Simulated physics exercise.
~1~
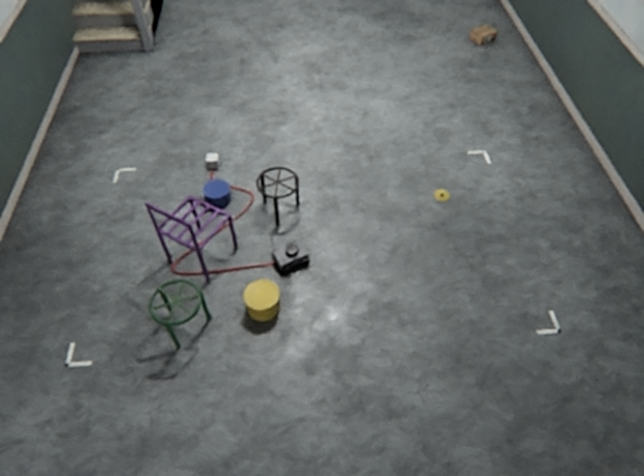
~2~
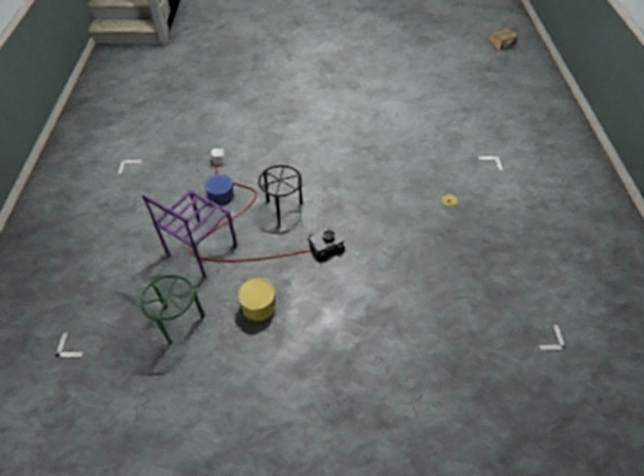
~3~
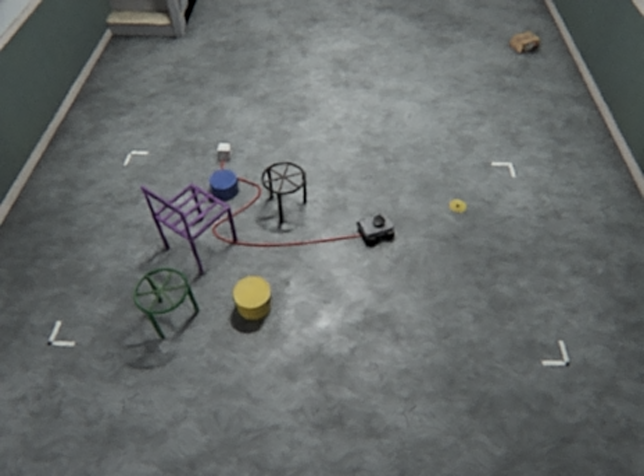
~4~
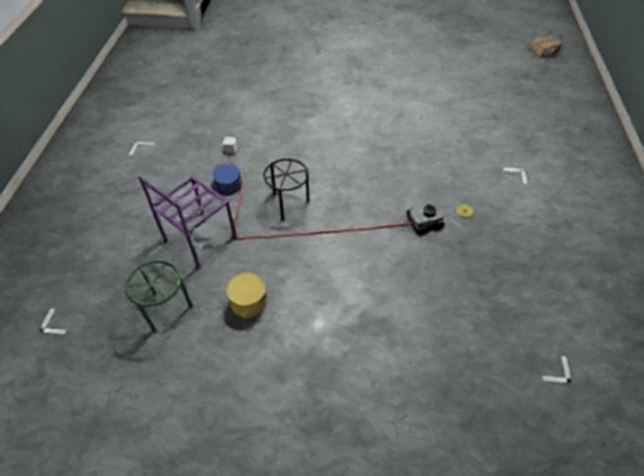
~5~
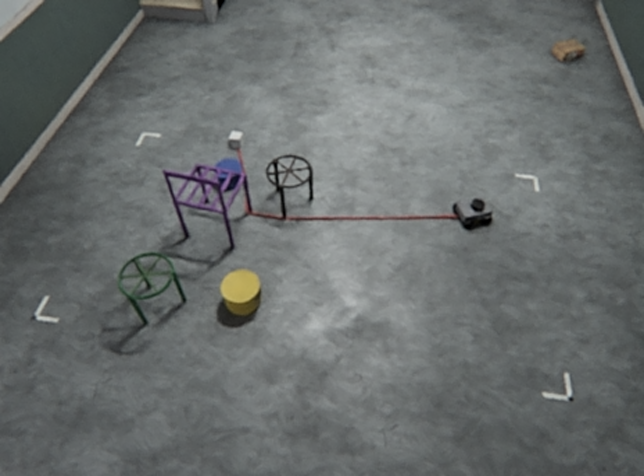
Purple chair among stools and buckets shifting and turning as a small black cart drives right, pulling a red lead taut.
